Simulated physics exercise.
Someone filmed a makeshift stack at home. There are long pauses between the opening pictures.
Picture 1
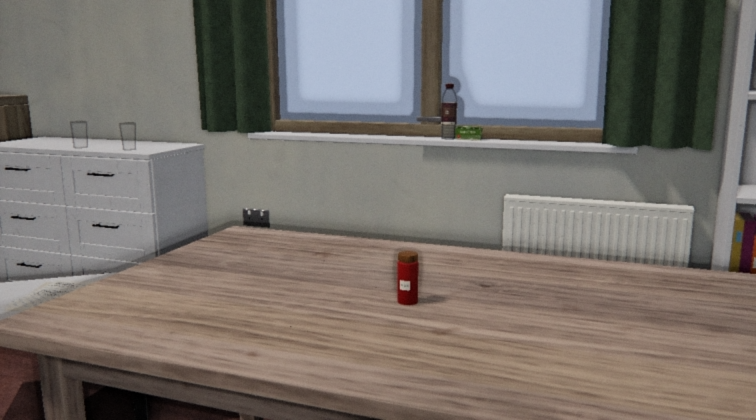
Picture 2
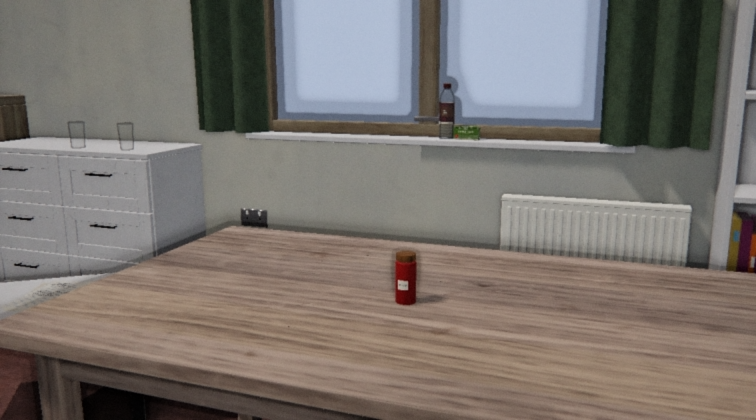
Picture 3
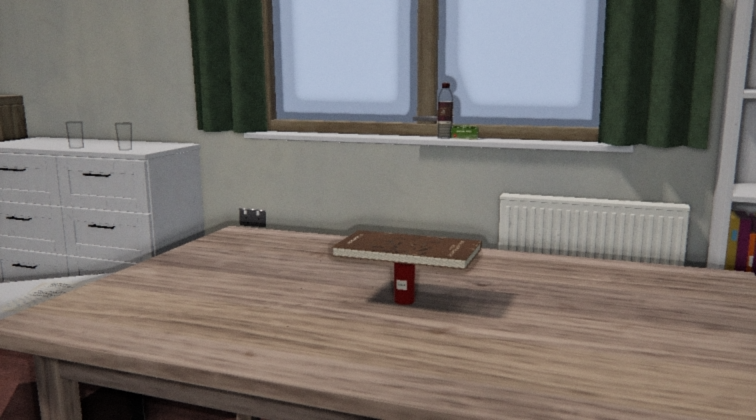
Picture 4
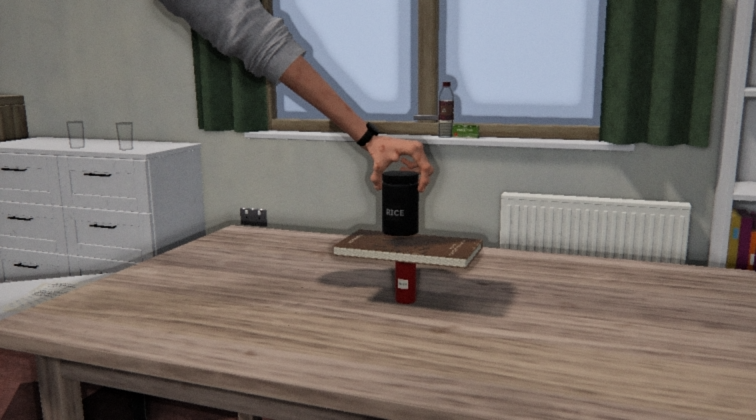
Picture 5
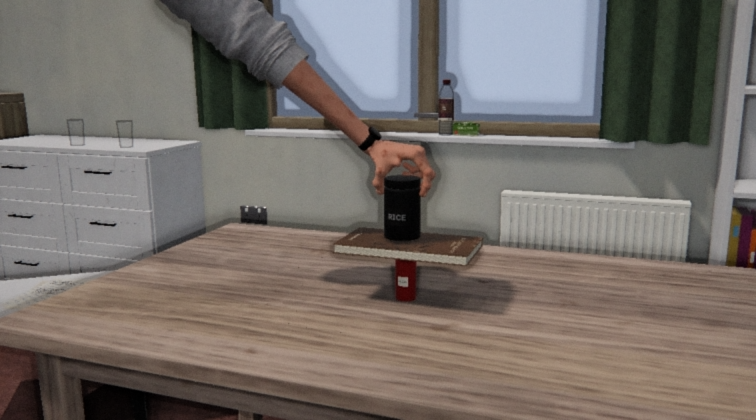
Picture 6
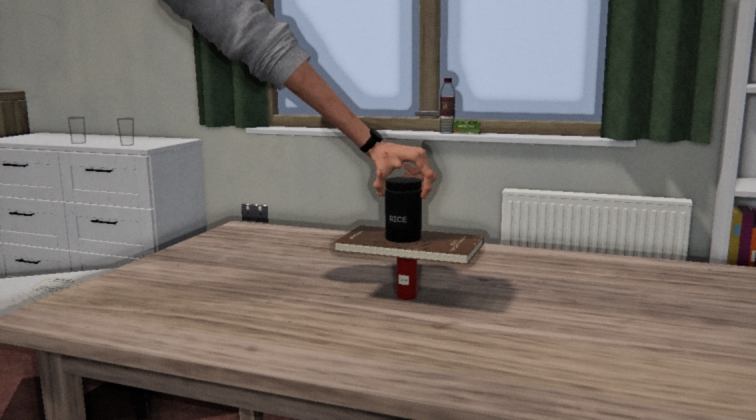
The video shows a small red shaker standing on a wooden table, then a brown book lying flat on top of it, before a hand reaches in from the upper left and lowers a black jar onto the book, still gripping it.
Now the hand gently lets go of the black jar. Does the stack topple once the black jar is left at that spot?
No: I predict it will be stable.
Then, 0.20 s later than the last frame, all is still.
Then, 0.40 s later than the last frame, black jar resting near (403, 210).
When it is over, all 3 as before. End places, in pixels of the last picture, black jar near (403, 210). The stack keeps its balance.
